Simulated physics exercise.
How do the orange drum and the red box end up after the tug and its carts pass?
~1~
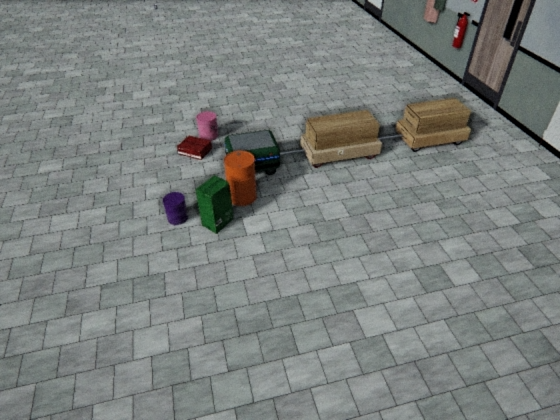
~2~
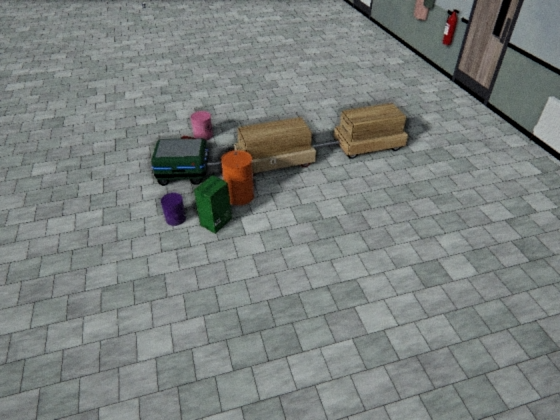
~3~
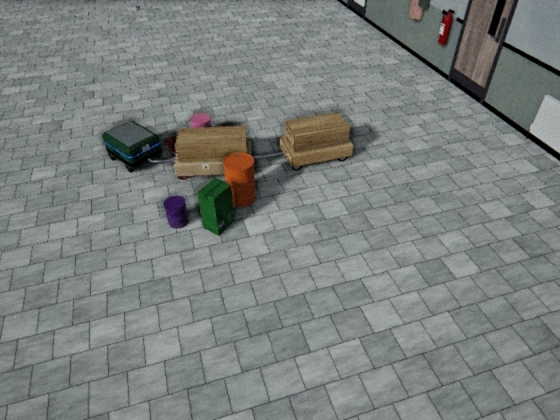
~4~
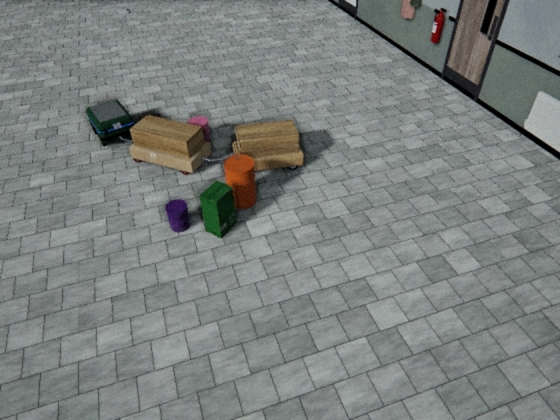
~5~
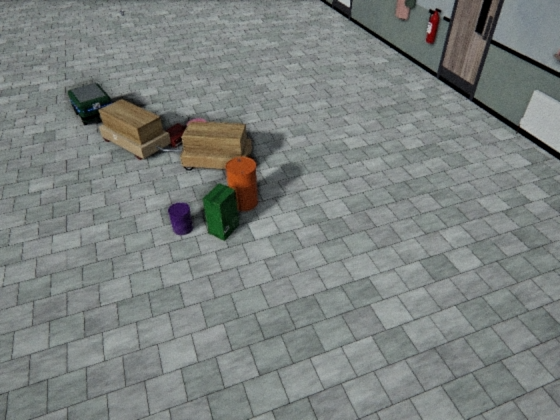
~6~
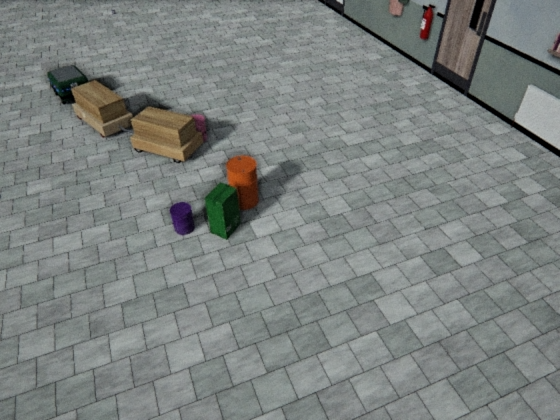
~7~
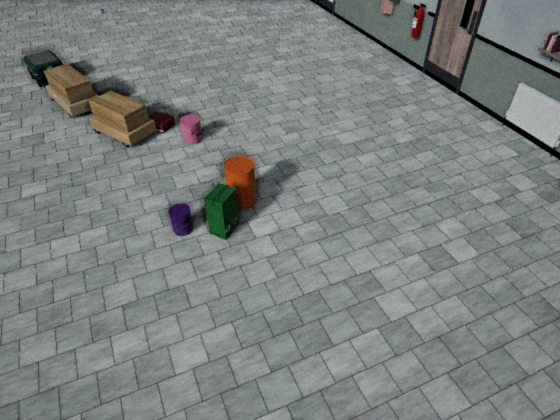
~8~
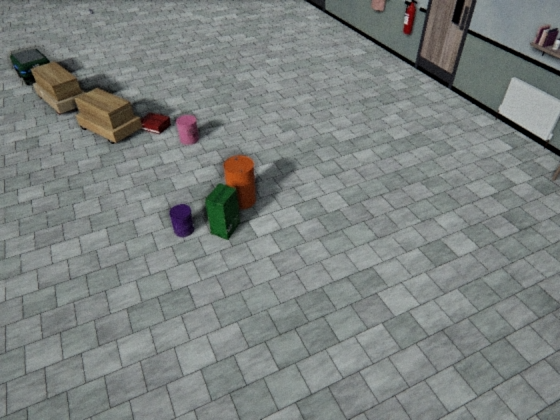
The orange drum stays standing in its spot beside the green box. The red box is shifted from where it started and ends up near the rear cart.
